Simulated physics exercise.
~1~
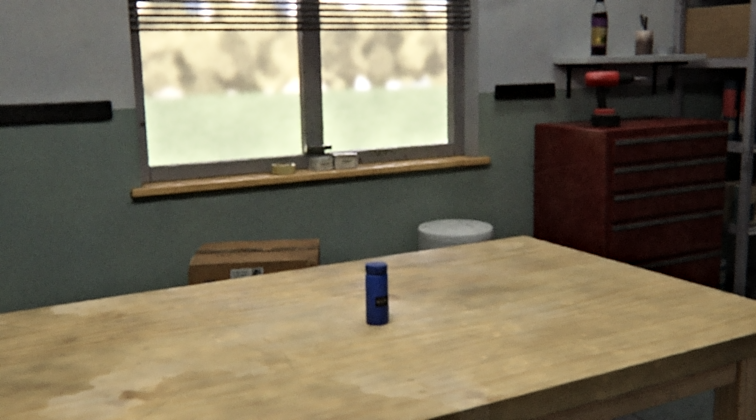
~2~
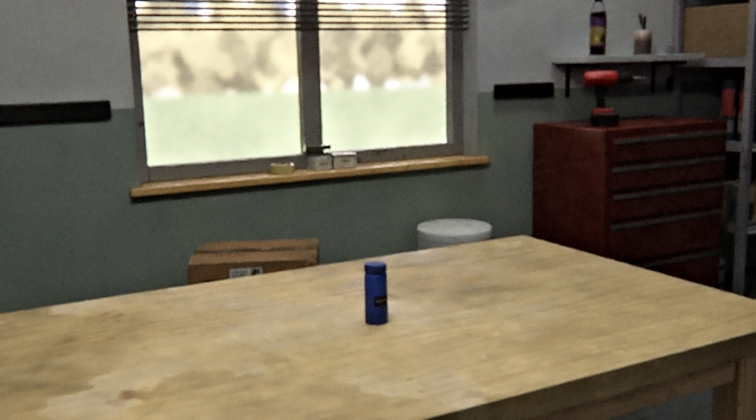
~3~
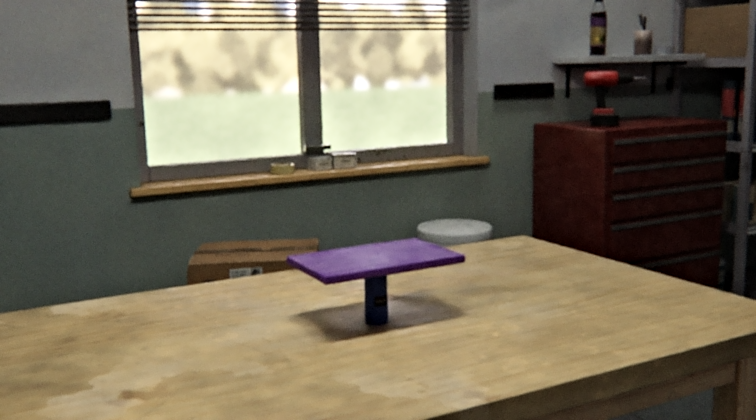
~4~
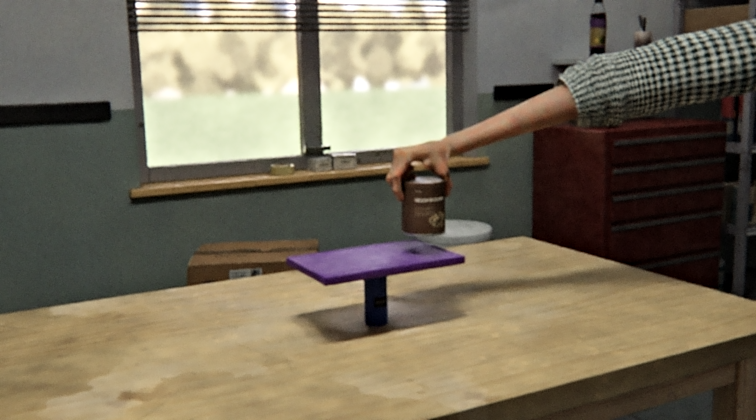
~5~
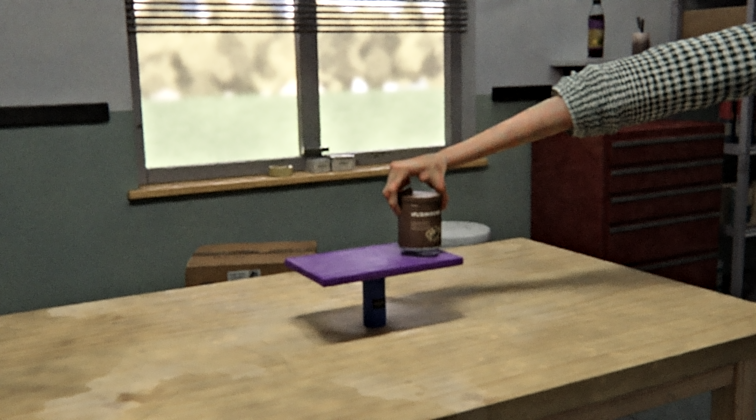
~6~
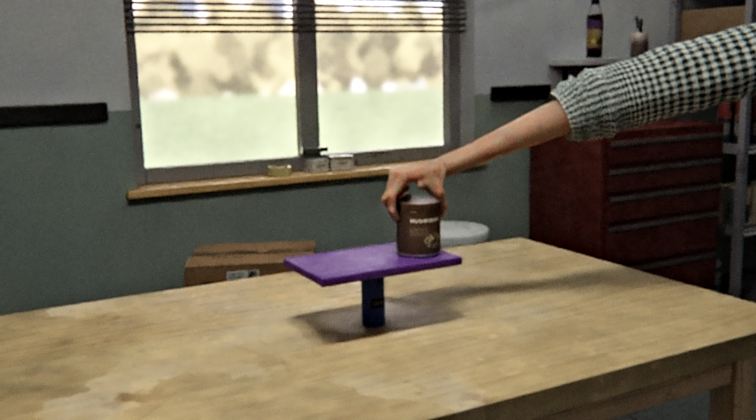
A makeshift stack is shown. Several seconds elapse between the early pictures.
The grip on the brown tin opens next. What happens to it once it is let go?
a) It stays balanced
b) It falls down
It falls down.
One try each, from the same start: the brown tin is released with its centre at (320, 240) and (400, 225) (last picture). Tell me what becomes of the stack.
First release - toppled; second release - toppled.
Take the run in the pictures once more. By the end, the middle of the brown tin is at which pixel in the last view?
The object winds up at approximately (474, 291).
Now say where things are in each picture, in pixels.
In the first picture, the last thing is not in view yet; blue shaker (377, 293).
In the second picture, the last thing is not in view yet; blue shaker (376, 293).
In the third picture, the last thing is not in view yet; blue shaker (376, 293).
The fourth picture shows coming down; brown tin (423, 206); blue shaker (376, 294).
The fifth picture shows coming down; brown tin (420, 220); blue shaker (374, 295).
The sixth picture shows set down, still held; brown tin (419, 227); blue shaker (373, 295).
Then, 0.30 s on from there, brown tin now fallen; purple lid turned 55° from how it was put.
Then, 0.70 s on from there, purple lid turned 55° from how it was put; blue shaker turned 8° from how it was put.
Then, 0.90 s on from there, purple lid now fallen; blue shaker on its side.
In the end, fallen, brown tin, blue shaker and purple lid. At the end, from the last picture's camera, brown tin near (473, 291). The stack gives way.
